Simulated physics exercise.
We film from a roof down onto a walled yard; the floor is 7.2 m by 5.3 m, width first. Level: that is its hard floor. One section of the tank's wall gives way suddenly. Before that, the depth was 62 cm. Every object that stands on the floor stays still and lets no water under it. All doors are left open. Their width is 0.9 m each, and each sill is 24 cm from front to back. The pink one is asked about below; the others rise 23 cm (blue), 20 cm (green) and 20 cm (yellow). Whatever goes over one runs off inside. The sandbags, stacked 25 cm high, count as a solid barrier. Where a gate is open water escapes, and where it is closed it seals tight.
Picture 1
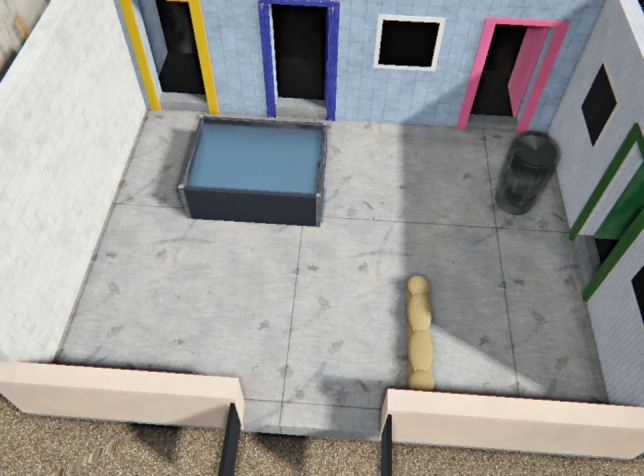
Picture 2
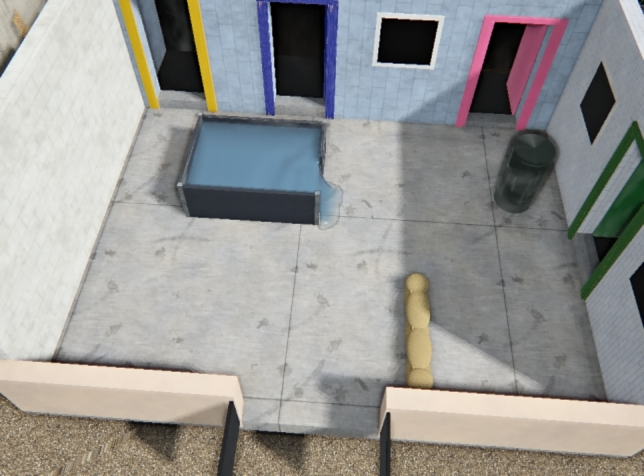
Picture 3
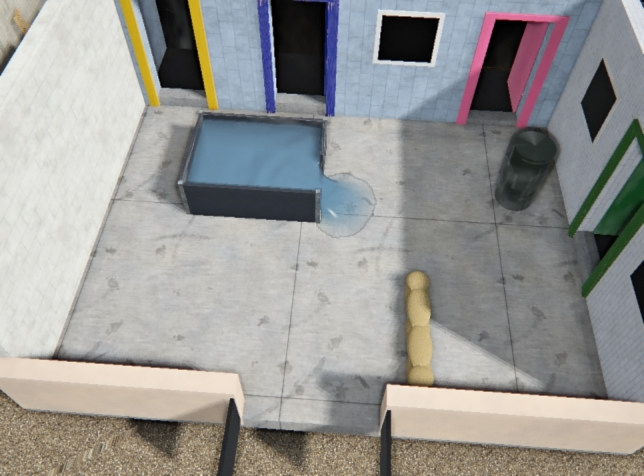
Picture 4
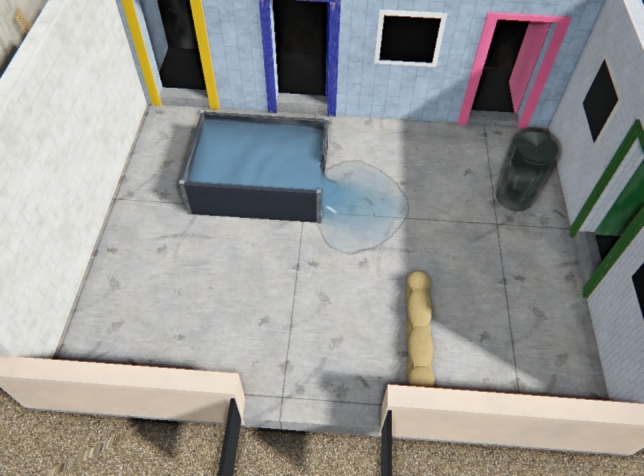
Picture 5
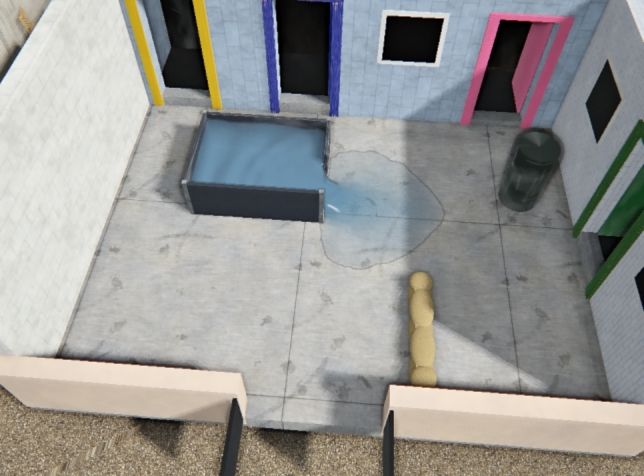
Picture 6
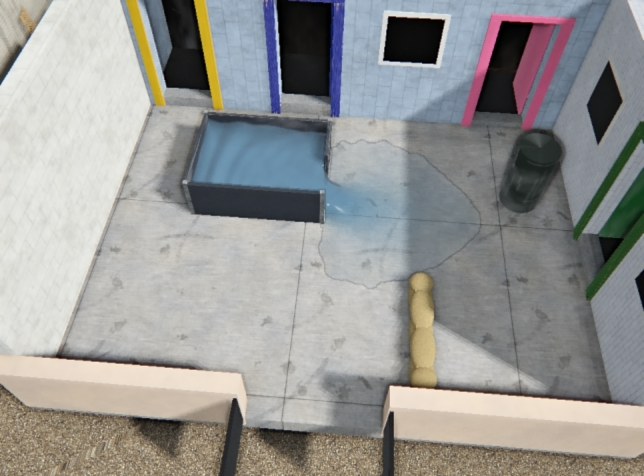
In the video, a tank of still water stands in a walled yard with colored doorways, then water pours from its right side and spreads across the grey floor in a widening puddle, reaching near the top of the sandbags.
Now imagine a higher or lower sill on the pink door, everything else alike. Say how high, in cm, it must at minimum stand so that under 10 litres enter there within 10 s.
It must stand at least about 10.5 cm high.
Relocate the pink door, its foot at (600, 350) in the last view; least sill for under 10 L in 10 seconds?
Close to 11.0 cm at the least.
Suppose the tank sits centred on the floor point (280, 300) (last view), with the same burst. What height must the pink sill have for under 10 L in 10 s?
At least roughly 6.0 cm high.
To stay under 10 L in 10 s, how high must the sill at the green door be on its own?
I'd raise green to close to 18 cm.
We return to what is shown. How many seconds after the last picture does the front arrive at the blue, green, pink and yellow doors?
Blue at 5.0 seconds, green at 0.6 seconds, pink at 1.0 seconds, yellow at 7.5 seconds.
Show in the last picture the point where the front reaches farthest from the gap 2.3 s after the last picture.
Near pixel (605, 429).
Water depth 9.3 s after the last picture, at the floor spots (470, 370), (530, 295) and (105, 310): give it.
Roughly 8, 5 and 1 cm, in turn.
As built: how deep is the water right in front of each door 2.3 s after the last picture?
Door by door in centimetres - blue 0, green 18, pink 10, yellow 0.
Then, 0.7 s after the last picture water covers 30 % of the floor, deepest (32 cm) near (332, 205); it has not reached the pink door.
Then, 2.3 s after the last picture water covers 40 % of the floor, deepest (22 cm) near (605, 429); 10 cm at the pink door, 0 litres in over its 10 cm sill.
Then, 9.3 s after the last picture water covers 75 % of the floor, deepest (11 cm) near (605, 429); 7 cm at the pink door, 14 litres in over its 10 cm sill.
At the pink door as built, the water peaked near 13 cm, 2.7 s after the last picture.
Run again over the same 10 s with other heights there, 18 litres in over 9.5 cm, 6 litres over 11.5 cm. The limit of 10 litres is kept from about 10.5 cm up.
